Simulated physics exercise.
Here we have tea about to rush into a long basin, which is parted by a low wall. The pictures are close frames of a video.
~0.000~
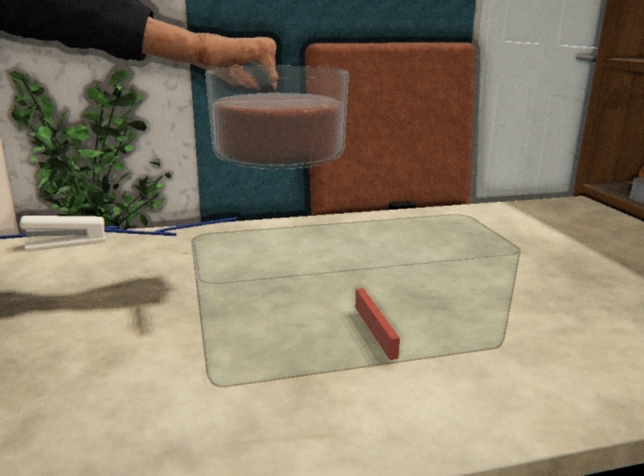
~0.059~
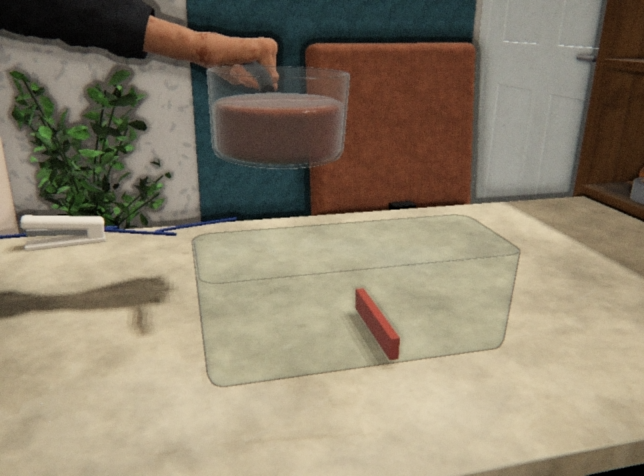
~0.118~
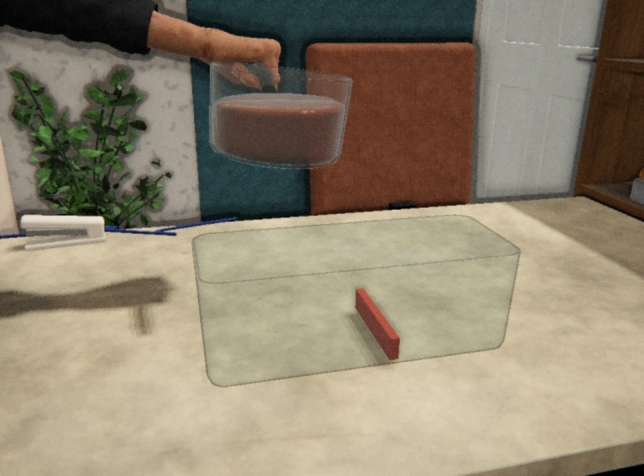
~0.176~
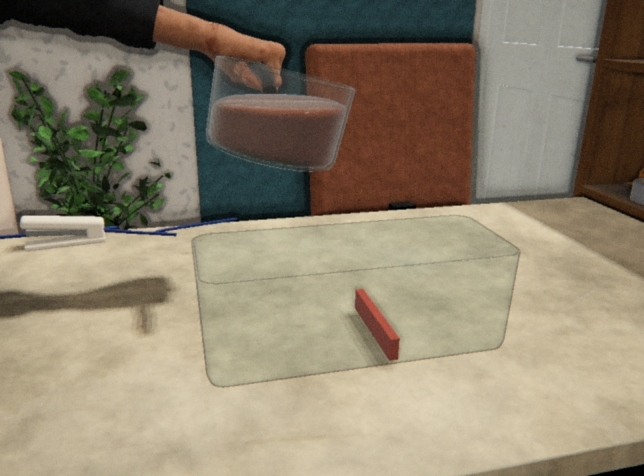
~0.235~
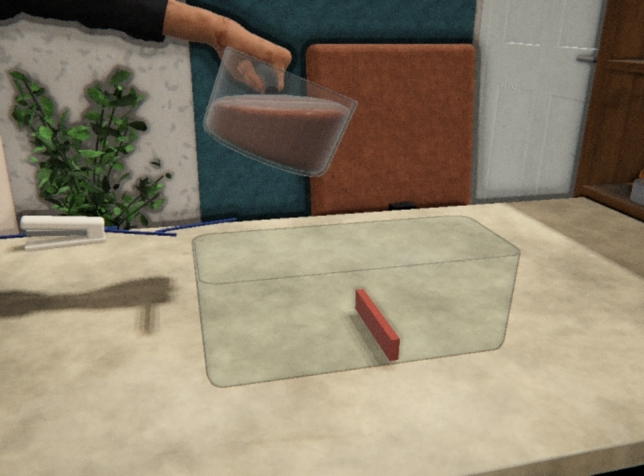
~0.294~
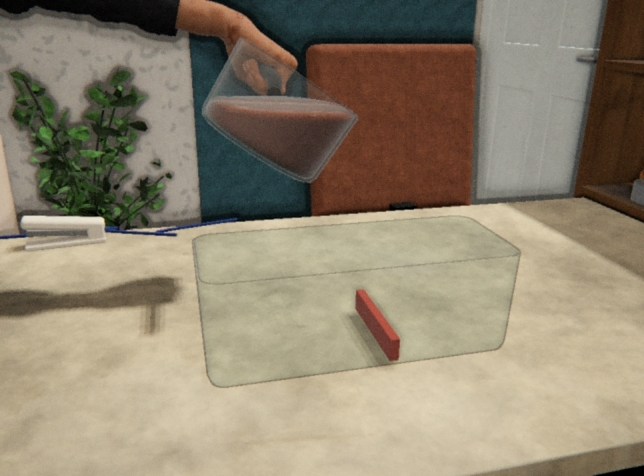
Hand tilting a clear container of brown liquid steadily to the right above a long transparent basin with a low red wall.
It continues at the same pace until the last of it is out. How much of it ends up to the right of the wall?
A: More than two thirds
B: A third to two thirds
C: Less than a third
Option B: A third to two thirds.
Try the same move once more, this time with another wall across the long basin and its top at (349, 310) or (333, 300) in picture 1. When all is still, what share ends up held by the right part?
About 90 per cent, then about 95 per cent.
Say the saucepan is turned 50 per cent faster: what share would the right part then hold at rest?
Roughly 45 in a hundred.
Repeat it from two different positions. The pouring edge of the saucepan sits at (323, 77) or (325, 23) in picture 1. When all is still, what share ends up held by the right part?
First place gives some 40 %, second place some 50 %.
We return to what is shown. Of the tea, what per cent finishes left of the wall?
Roughly 45 %.
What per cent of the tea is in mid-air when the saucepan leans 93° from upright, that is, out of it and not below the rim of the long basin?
It works out to about 40 percent.
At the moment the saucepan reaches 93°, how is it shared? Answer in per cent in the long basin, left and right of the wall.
The left part holds 0 percent and the right part 20 percent.
A moment on, the saucepan is tipped on its side and 38 per cent is still to pour, 1 is left of the wall and 19 right of it.
Next, the saucepan is tipped right over and 7 per cent is still to pour, 23 is left of the wall and 60 right of it.
Then the saucepan is tipped right over and 0 per cent is still to pour, 40 is left of the wall and 58 right of it.
Later the saucepan is tipped right over and 0 per cent is still to pour, 44 is left of the wall and 55 right of it.
Finally, 44 per cent lies left of the wall, 55 right of it and 1 outside.
